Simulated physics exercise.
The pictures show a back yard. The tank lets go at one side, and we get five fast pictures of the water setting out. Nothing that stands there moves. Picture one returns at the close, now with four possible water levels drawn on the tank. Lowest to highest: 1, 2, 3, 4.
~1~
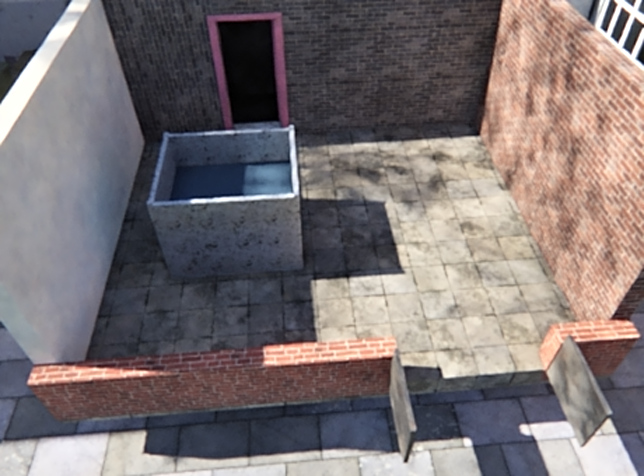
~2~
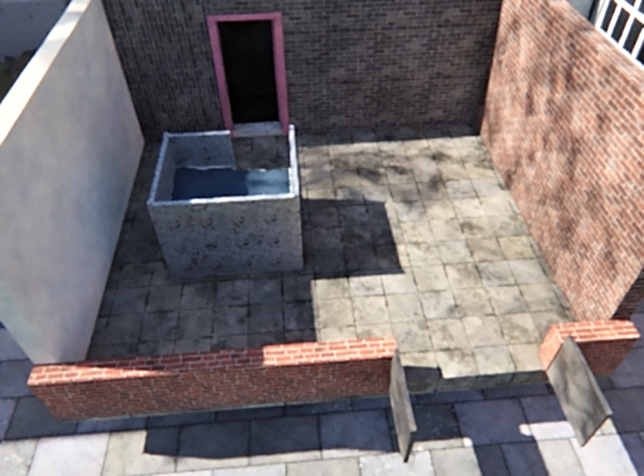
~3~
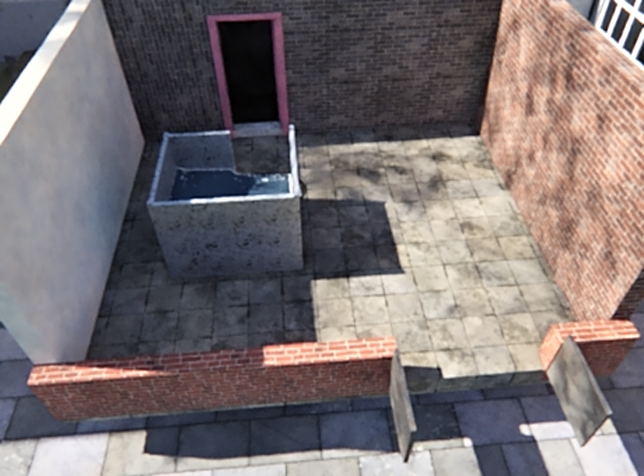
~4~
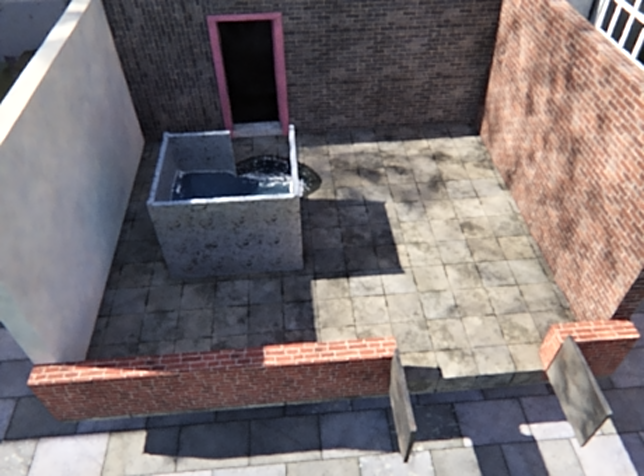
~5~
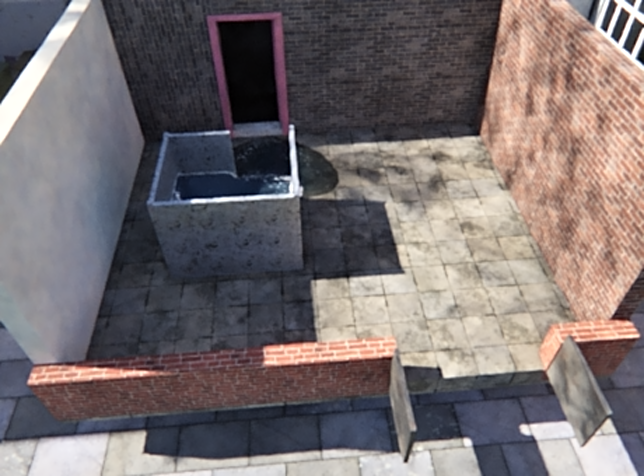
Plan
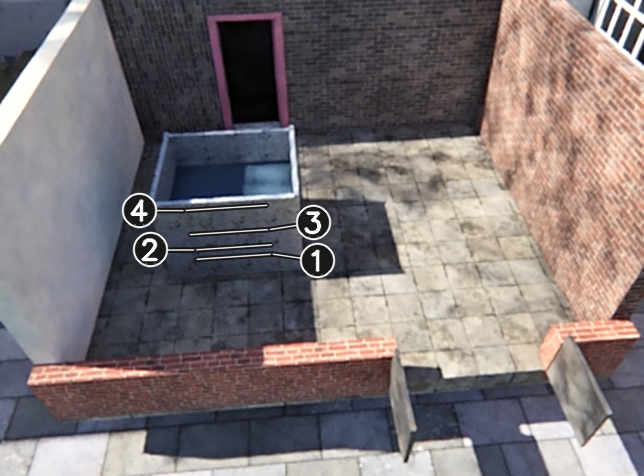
Water drains through a gap in the grey tank's back and spreads right across the paving.
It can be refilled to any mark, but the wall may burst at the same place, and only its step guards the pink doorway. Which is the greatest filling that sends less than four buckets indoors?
Choose 1.
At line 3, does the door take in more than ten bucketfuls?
Yes, it does.
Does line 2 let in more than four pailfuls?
Yes, that goes wrong.
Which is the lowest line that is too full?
The answer is 2.
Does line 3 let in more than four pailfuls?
Yes, that goes wrong.
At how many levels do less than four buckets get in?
One of the four.
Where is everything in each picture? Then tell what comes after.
Water in the tank at rest, its middle at (232, 194); foot of the pink doorway at (258, 136); open gate at (475, 328), in the first picture.
Water covers 1 % of the ground, its front hidden from here, in the second picture.
Water covers 3 % of the ground, its front hidden from here, in the third picture.
Water covers 6 % of the ground, its front hidden from here, in the fourth picture.
Front seen at (320, 158), 11 % of the ground wet, in the fifth picture.
On the marked copy, 1 at (234, 256); 2 at (233, 247); 3 at (230, 232); 4 at (225, 207); from the bottom up 1, 2, 3, 4.
For line 1, a bucket or two gets in.
For line 2, about 10 bucketfuls get in.
For line 3, dozens of bucketfuls pour in.
For line 4, dozens of bucketfuls pour in.
